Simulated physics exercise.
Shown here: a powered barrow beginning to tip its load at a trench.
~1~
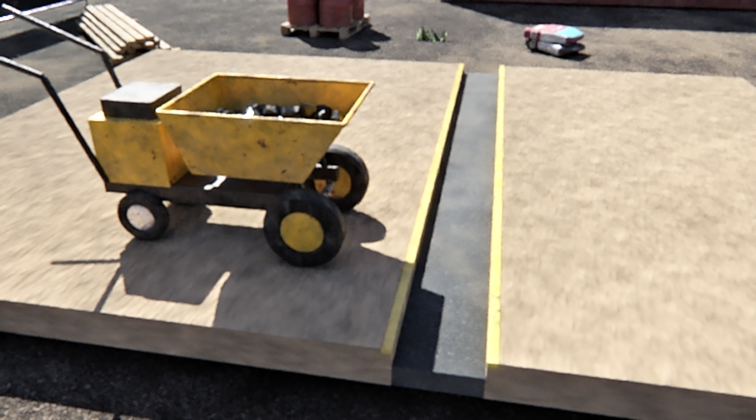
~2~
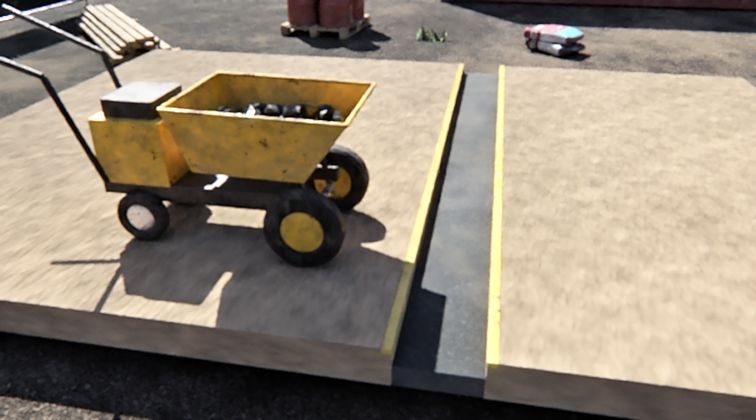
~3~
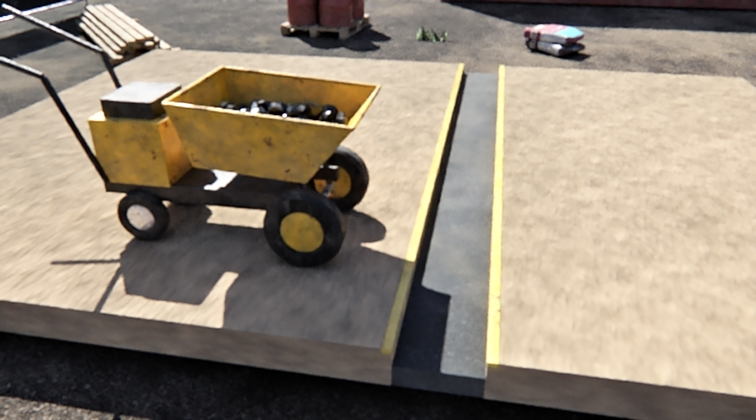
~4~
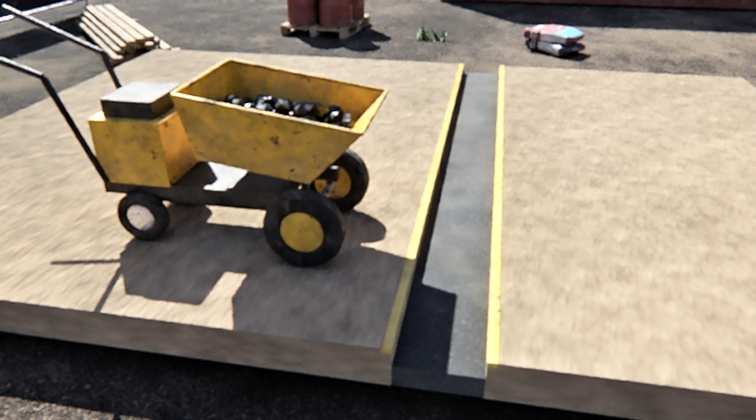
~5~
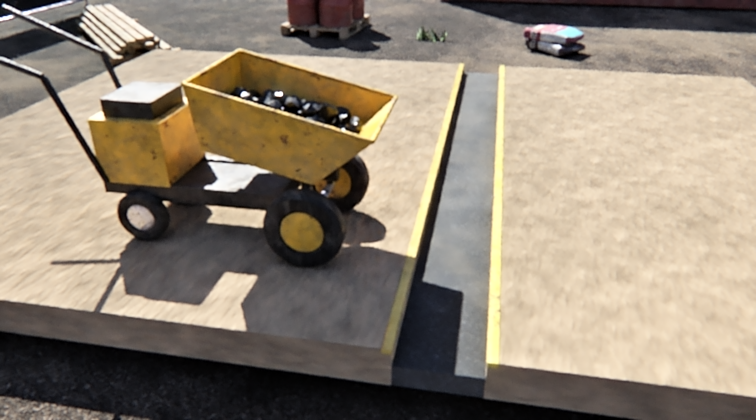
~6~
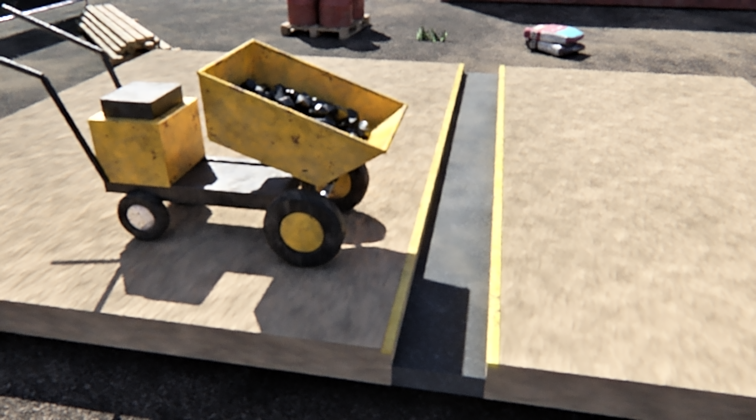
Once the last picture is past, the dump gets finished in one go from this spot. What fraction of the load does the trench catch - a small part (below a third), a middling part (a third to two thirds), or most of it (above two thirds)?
Most of it, above two thirds.
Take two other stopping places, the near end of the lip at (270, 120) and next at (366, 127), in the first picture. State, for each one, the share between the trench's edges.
30 % and 60 %.
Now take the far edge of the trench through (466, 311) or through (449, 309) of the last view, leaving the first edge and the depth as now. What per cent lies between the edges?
Lab note: Try one about 50 %, try two about 40 %.
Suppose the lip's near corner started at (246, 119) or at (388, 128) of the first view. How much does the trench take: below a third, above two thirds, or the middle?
Less than a third; the middle third.
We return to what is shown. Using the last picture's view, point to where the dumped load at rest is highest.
The topmost point rests at roughly pixel (451, 230) in the last view.
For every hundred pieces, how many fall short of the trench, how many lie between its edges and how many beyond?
Short: 0 %, between: 80 %, beyond: 5 %.
Shortly afterwards, skip tipped steeply; the whole lot in the skip.
Next, skip tipped steeply; all but a few in the skip; a little in or heaped over the trench.
Some moments later, skip tipped right over; near a quarter in the skip; near two thirds in or heaped over the trench; a little beyond it.
In the end, skip tipped right over; a little in the skip; the bulk in or heaped over the trench; a little beyond it.
